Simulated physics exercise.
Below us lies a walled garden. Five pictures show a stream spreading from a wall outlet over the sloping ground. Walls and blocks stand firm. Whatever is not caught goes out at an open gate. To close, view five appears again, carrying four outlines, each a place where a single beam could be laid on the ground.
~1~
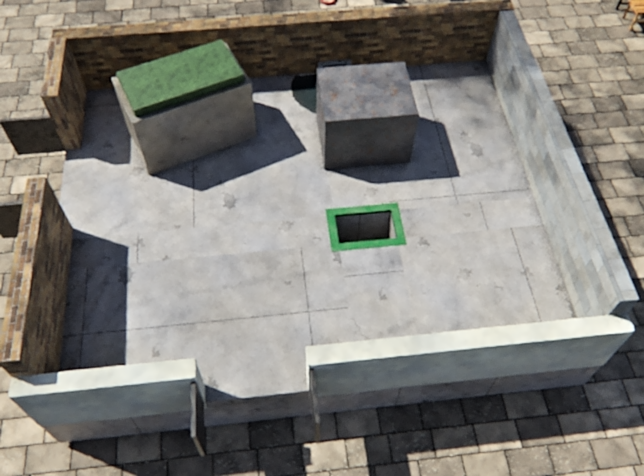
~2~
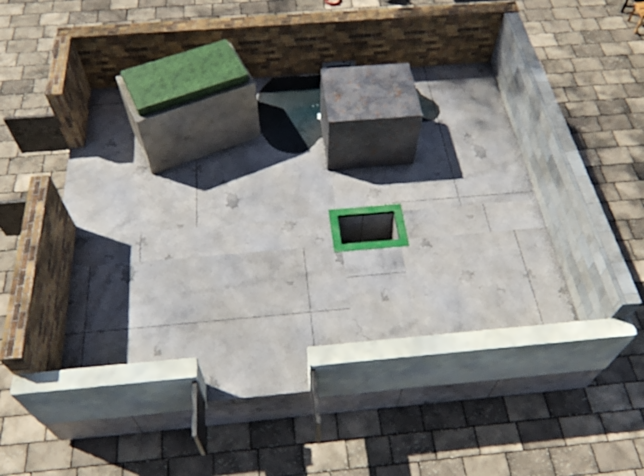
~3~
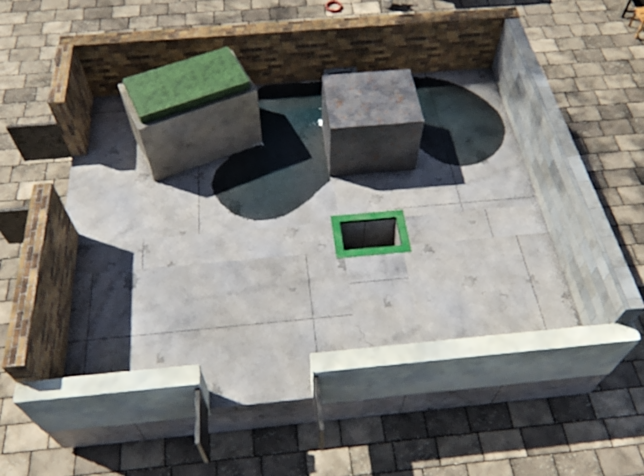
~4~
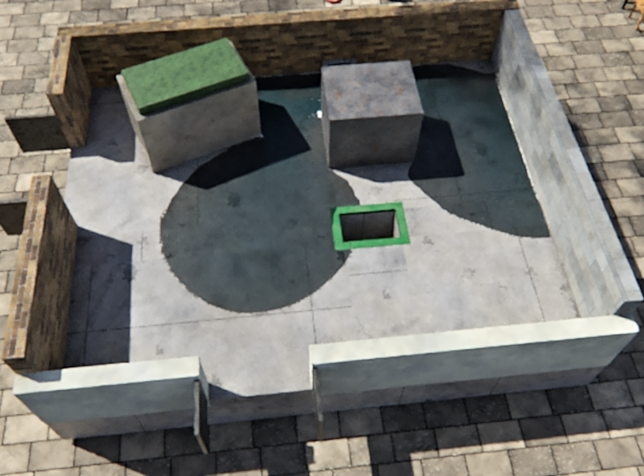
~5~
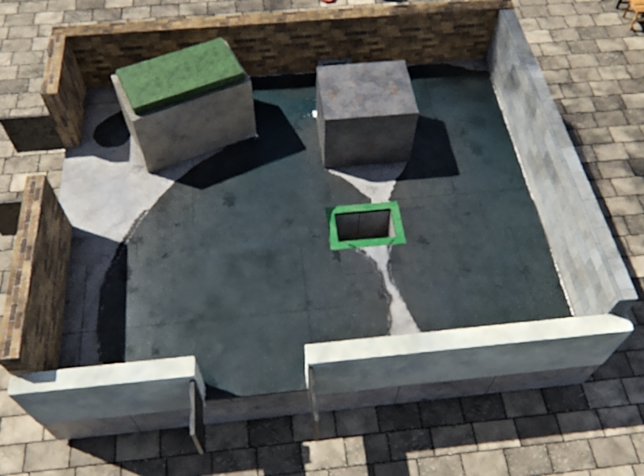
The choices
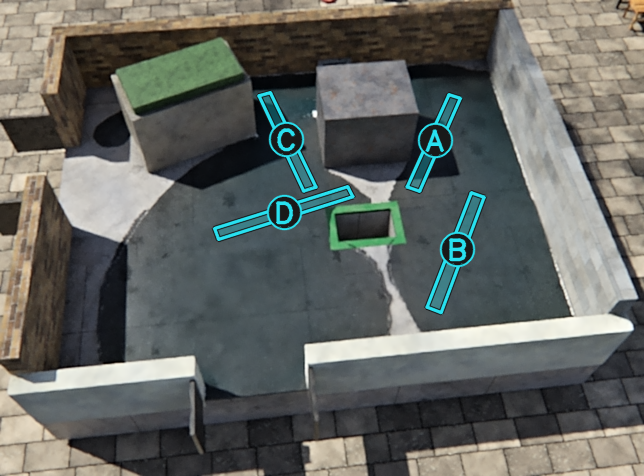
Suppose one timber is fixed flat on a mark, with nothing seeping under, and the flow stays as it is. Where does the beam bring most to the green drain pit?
Place C does it best.
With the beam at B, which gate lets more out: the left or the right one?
The right gate.
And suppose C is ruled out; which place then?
A it is.
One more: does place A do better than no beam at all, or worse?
It is better.
In cyan, A from (413, 189) to (454, 96); B from (434, 309) to (477, 194); C from (264, 94) to (309, 189); D from (216, 233) to (350, 191).
Choosing A, about 20 % of the stream goes into the green drain pit, about 75 % out by the gates.
Choosing B, about 9 % of the stream goes into the green drain pit, about 88 % out by the gates.
Choosing C, about 29 % of the stream goes into the green drain pit, about 68 % out by the gates.
Choosing D, about 5 % of the stream goes into the green drain pit, about 91 % out by the gates.
